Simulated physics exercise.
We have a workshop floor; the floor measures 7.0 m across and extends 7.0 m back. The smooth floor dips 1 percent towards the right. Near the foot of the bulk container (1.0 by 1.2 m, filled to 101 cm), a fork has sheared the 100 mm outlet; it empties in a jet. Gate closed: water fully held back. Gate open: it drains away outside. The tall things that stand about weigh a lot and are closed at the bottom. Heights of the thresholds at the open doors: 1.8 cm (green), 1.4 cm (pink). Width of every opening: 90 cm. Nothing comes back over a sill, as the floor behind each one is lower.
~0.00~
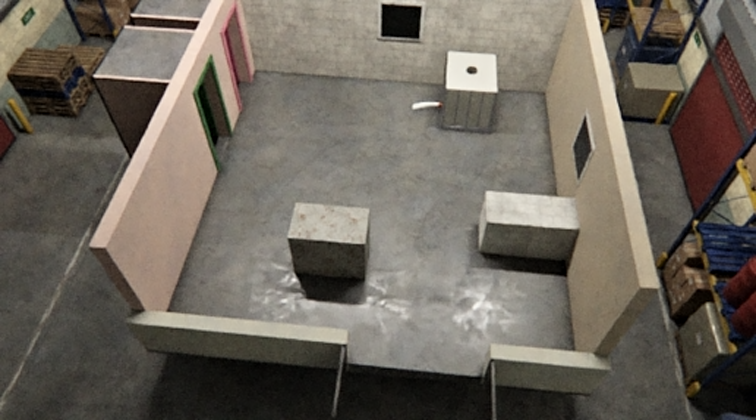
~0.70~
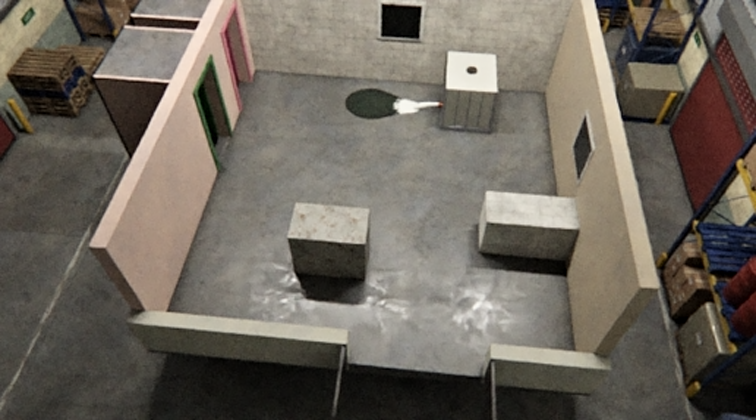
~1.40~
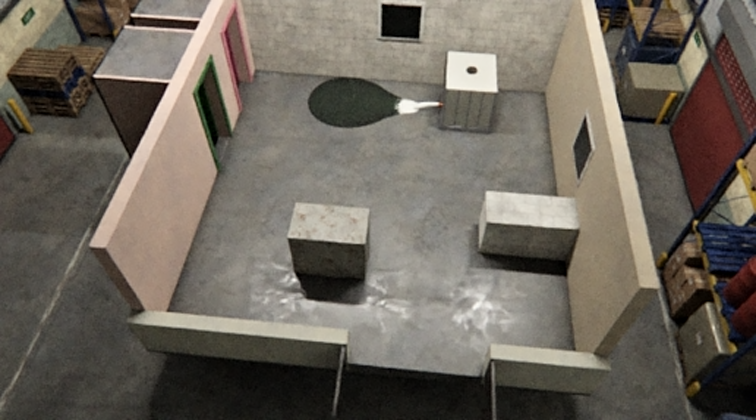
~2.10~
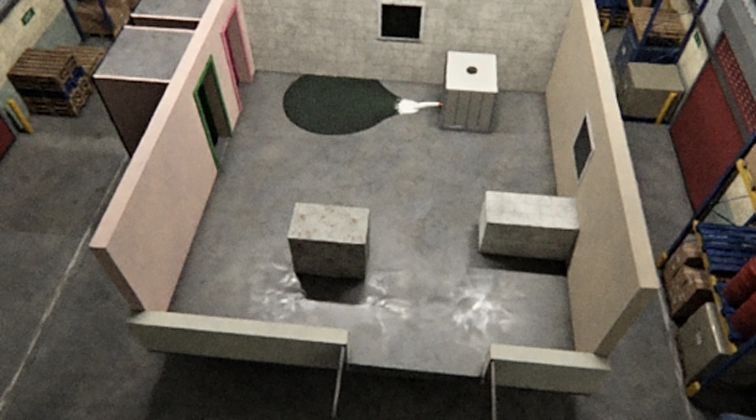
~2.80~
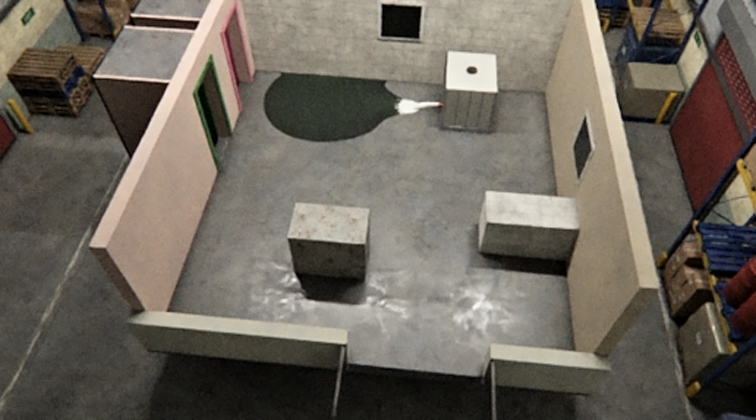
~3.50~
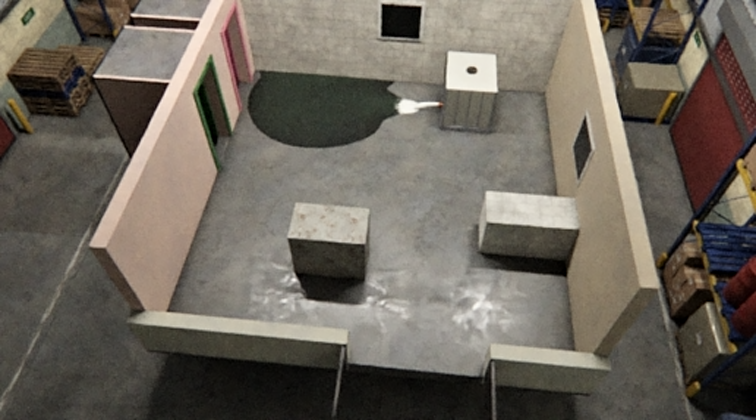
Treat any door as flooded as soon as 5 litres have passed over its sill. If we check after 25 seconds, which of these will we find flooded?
On that check, the green door will not be flooded; the pink door will be flooded.
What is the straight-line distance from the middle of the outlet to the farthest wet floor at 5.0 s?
Distance, straight: Near 4.8 m.
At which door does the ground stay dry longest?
The green one.
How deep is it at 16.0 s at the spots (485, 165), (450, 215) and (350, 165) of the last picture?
Around 0.0 cm, 0.2 cm and 1.0 cm.
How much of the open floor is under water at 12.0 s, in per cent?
35 %.
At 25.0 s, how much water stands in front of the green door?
Depth: Approx. 1.0 cm.
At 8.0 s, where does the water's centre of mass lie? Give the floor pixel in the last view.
Centre of the water: Close to (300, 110).
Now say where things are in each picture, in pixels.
The jet has just started at (430, 105); the ground is still dry, in the first picture.
From the spout at (430, 105) the water has spread over 1.1 m2; its tip is at (350, 97), and it is 1.4 cm deep on average, in the second picture.
The jet leaves at (430, 105); the sheet reaches (311, 97), 3.1 m away, and wets 2.7 m2, in the third picture.
From the spout at (430, 105) the water has spread over 4.1 m2; its tip is at (290, 88), and it is 1.2 cm deep on average, in the fourth picture.
From the spout at (430, 105) the water has spread over 5.4 m2; its tip is at (269, 90), and it is 1.2 cm deep on average, in the fifth picture.
From the spout at (430, 105) the water has spread over 6.6 m2; its tip is at (263, 71), and it is 1.2 cm deep on average, in the sixth picture.
After 5.0 s water covers 20 % of the floor and is deepest (4 cm) near (408, 105); green door not reached, pink door 2.9 cm at the sill, 0 L in.
After 8.0 s water covers 25 % of the floor and is deepest (4 cm) near (408, 105); green door 1.3 cm at the sill, 0 L in, pink door 2.9 cm at the sill, 8 L in.
After 12.0 s water covers 35 % of the floor and is deepest (4 cm) near (408, 105); green door 1.3 cm at the sill, 0 L in, pink door 2.6 cm at the sill, 16 L in.
After 16.0 s water covers 55 % of the floor and is deepest (4 cm) near (408, 105); green door 1.3 cm at the sill, 0 L in, pink door 2.6 cm at the sill, 22 L in.
After 25.0 s water covers 80 % of the floor and is deepest (5 cm) near (416, 105); green door 0.96 cm at the sill, 0 L in, pink door 1.9 cm at the sill, 31 L in.
